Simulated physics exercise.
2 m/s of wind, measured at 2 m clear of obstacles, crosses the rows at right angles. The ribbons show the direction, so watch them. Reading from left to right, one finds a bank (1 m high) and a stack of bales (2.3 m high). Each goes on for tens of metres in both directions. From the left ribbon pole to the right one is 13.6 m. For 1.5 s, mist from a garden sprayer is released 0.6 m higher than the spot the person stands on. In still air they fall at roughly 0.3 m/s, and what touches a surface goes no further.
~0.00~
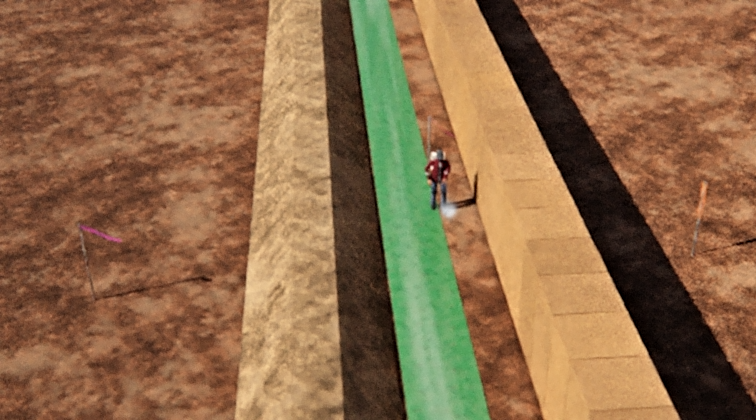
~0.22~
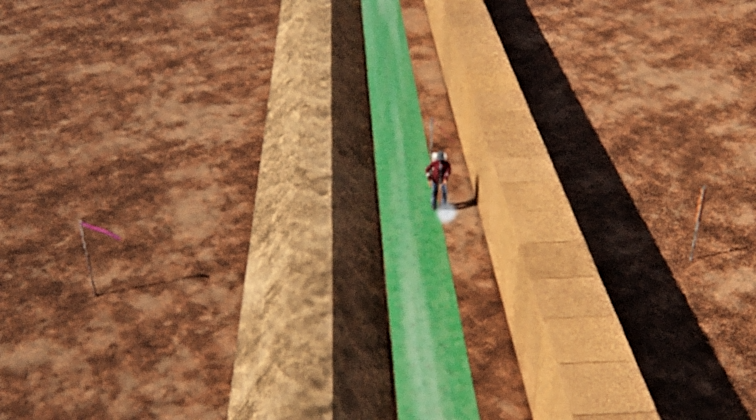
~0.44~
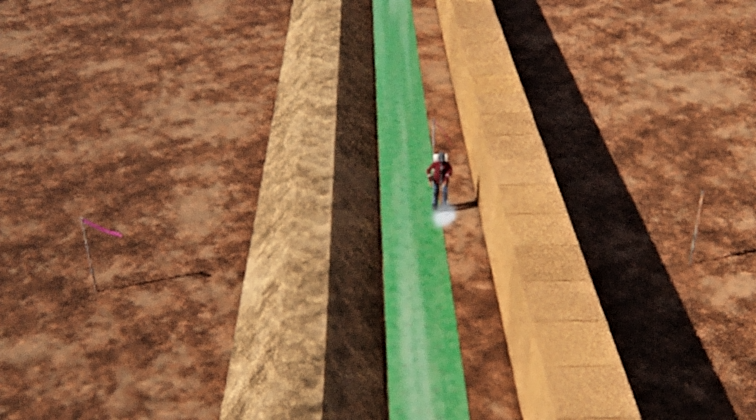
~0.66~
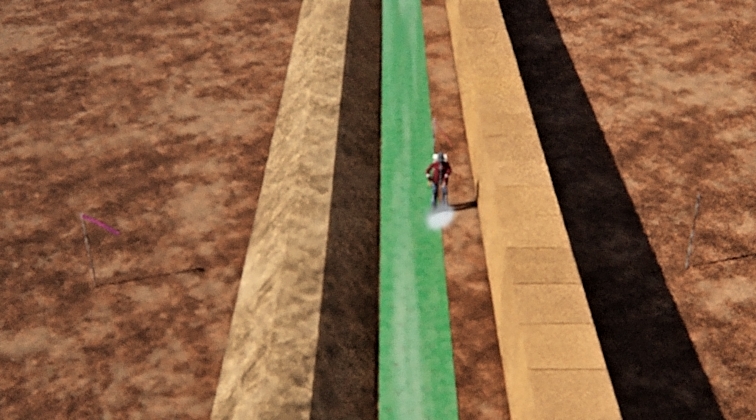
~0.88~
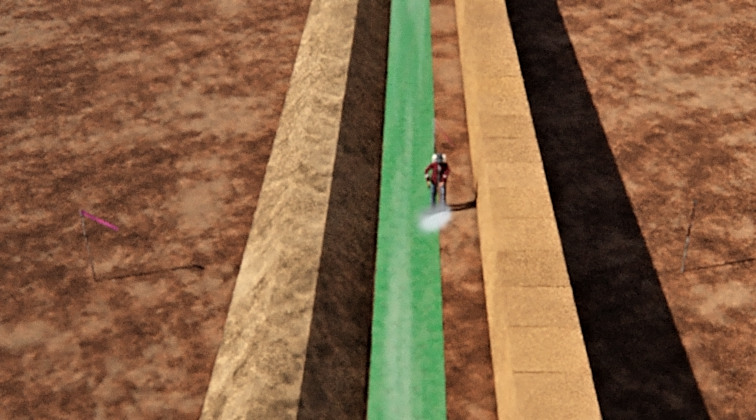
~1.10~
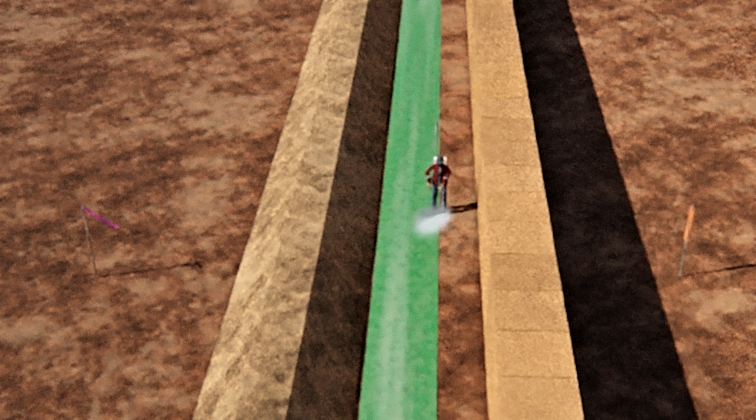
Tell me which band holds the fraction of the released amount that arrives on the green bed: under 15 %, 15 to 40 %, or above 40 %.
That fraction is over 40 %.
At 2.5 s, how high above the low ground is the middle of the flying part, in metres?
I'd put it near 0.4 metres.
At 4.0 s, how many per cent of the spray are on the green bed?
I'd put it close to 65 per cent.
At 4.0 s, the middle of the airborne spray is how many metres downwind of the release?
About 1.0 m.
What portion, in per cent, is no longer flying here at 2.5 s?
Roughly 25 per cent.
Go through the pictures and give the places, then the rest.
The first frame shows the left ribbon ends at (121, 241), leaning 60 degrees to the right, the spray in the air spans x = 445 to 455 around y = 210 and it comes from (448, 207).
The second frame shows the right ribbon ends at (697, 223), hanging almost straight, the spray in the air spans x = 440 to 450 around y = 210 and the green one passes (418, 267).
The third frame shows the spray in the air spans x = 435 to 450 around y = 215 and the top of the stack of bales crosses (516, 148).
The fourth frame shows the left ribbon ends at (120, 234), leaning 55 degrees to the right, the spray in the air spans x = 430 to 450 around y = 215 and the green one passes (410, 212).
The fifth frame shows the spray in the air spans x = 425 to 445 around y = 215.
The sixth frame shows the inner ribbon ends at (457, 146), leaning 40 degrees to the right, the spray in the air spans x = 420 to 445 around y = 220 and the top of the bank crosses (311, 197).
After 2.5 s, 27 % lies on the green bed; 27 % has touched down or left; the middle of what still flies is 0.3 m above the low ground, near (416, 223).
After 4.0 s, 63 % lies on the green bed; 63 % has touched down or left; the middle of what still flies is 0.3 m above the low ground, near (400, 221).
After 8.0 s, 87 % lies on the green bed; 89 % has touched down or left; the middle of what still flies is 0.6 m above the low ground, near (387, 212).
After 20.0 s, 90 % lies on the green bed; 99 % has touched down or left.
After 45.0 s, 90 % lies on the green bed; 100 % has touched down or left.
